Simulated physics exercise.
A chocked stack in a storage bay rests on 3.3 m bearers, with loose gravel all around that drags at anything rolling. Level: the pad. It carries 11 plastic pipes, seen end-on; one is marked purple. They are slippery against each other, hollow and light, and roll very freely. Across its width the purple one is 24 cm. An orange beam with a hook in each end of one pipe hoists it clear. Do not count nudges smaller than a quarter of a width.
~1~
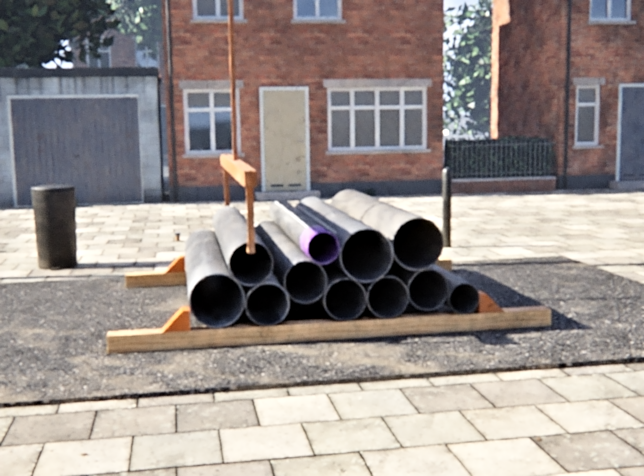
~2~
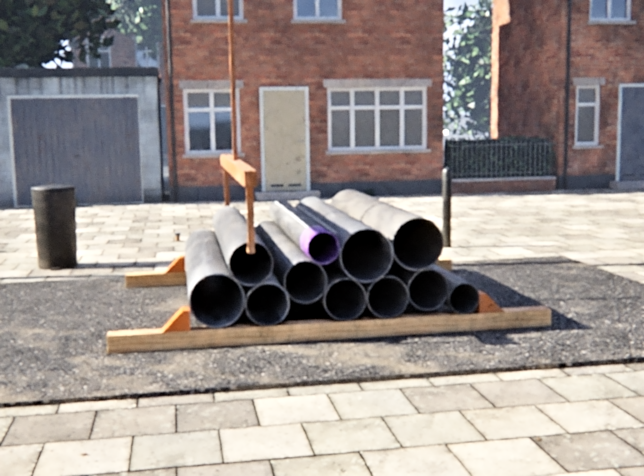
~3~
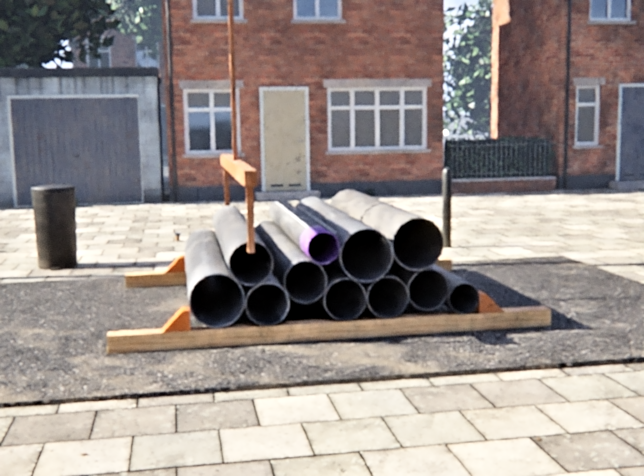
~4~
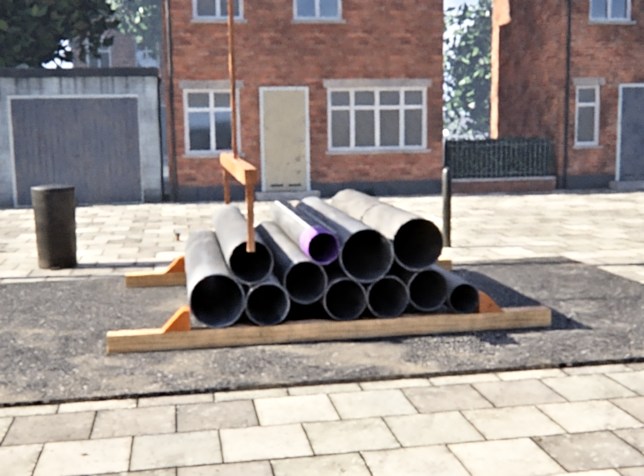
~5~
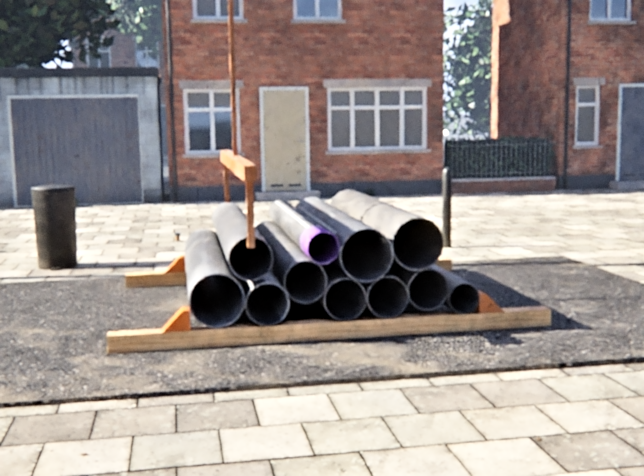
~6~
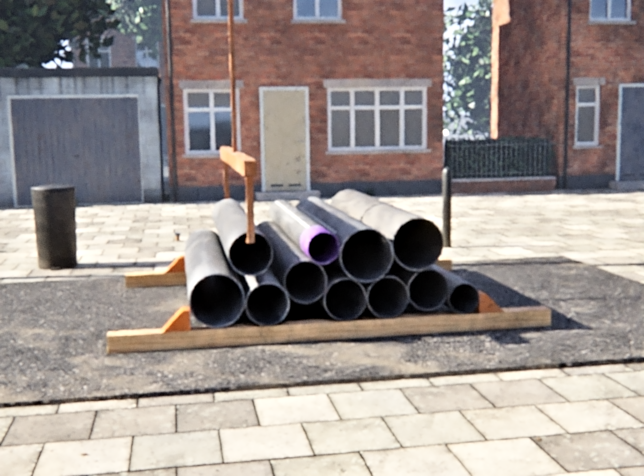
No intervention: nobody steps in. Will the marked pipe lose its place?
The purple one does not budge.
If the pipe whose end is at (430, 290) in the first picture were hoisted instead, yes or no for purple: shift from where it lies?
If so, purple does it.
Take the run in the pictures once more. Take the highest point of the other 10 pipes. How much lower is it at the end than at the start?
Drop: Approx. 0 centimetres.
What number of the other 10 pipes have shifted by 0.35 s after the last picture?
0.
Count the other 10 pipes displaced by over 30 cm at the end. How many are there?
The answer comes to 0.
Another 0.4 s on from the last picture, purple is unmoved; 0 of the other 10 have shifted.
In the end (0.8 s after the last picture), purple is unmoved; 0 of the other 10 have shifted.
